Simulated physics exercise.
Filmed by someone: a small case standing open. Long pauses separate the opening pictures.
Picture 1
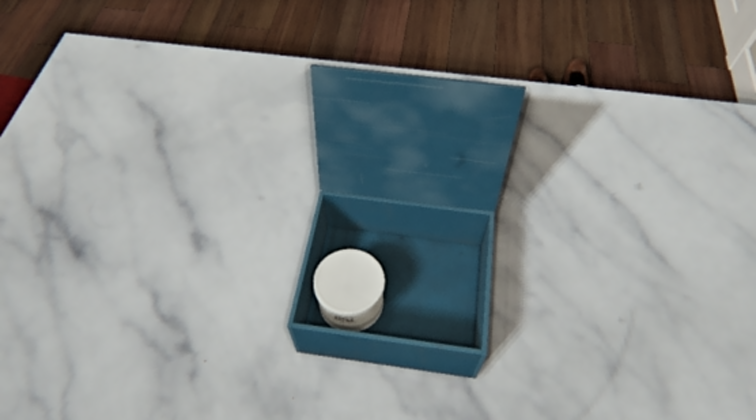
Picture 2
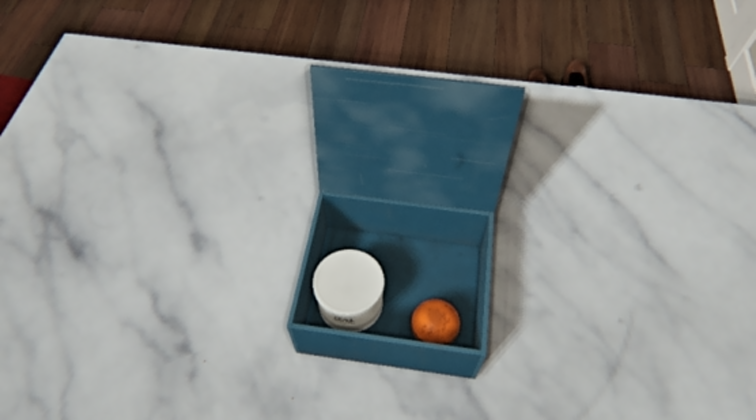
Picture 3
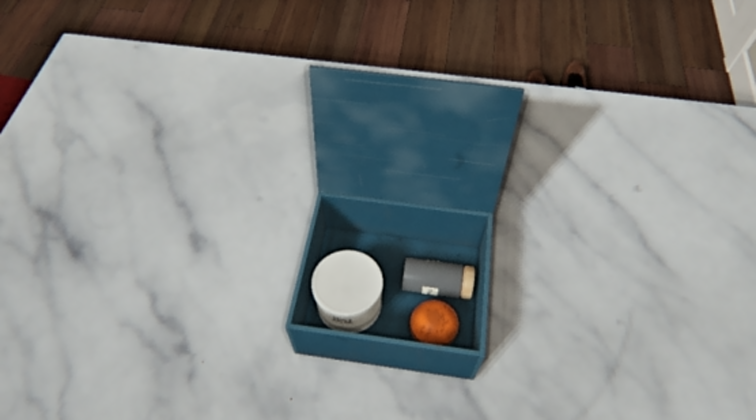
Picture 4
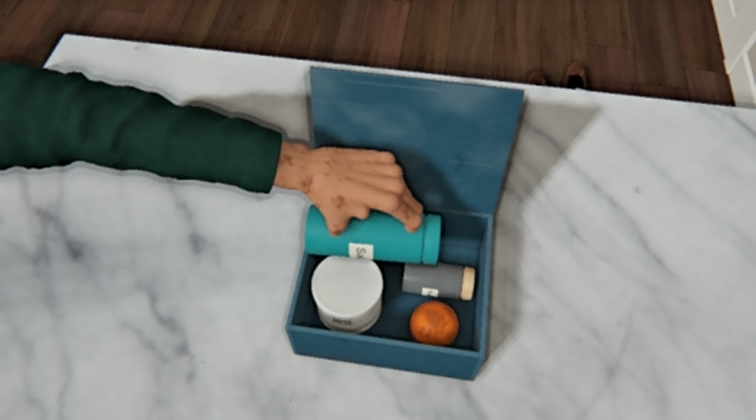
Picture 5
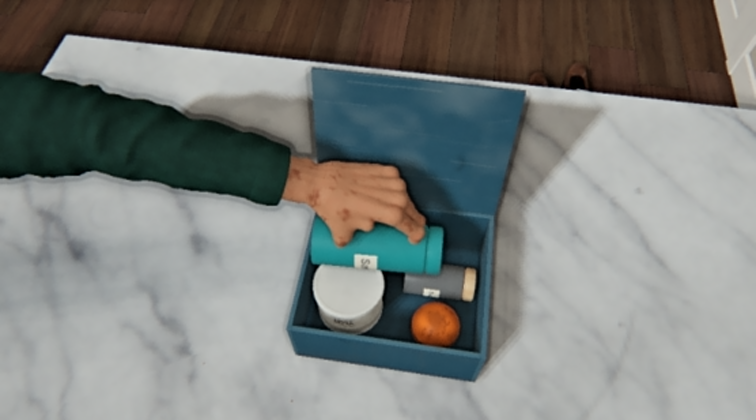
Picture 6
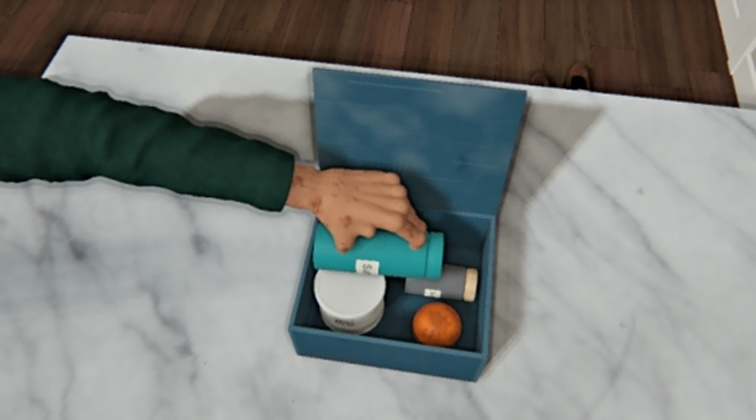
A hand in a dark green sleeve reaches from the left over an open blue box on a white marble counter, seen from above, with wooden floor beyond. A white tub sits at the box's left, and an orange ball, then a grey shaker behind it, appear at the right. The hand brings in a turquoise jar lying sideways along the back and shifts it slightly forward, while the view barely moves.
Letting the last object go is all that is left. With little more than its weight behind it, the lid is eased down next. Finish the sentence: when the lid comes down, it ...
... shuts properly.
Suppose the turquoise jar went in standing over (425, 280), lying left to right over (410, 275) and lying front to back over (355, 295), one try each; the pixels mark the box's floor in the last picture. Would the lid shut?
Lid left open; lid down; lid left open.
Then, 0.60 s after the last picture, turquoise jar rolled about its own width near (396, 247); grey shaker rolled about its own width; orange ball rolled a little.
Then, 1.60 s after the last picture, lid 57° above the rim; turquoise jar rolled about its own width near (396, 247); grey shaker rolled a little.
Then, 2.00 s after the last picture, lid 13° above the rim; turquoise jar rolled about its own width near (396, 247); grey shaker rolled a little.
At rest, lid shut; moved from the start, turquoise jar; the other 3 in place. Seen from the same camera at the end, turquoise jar near (396, 247).
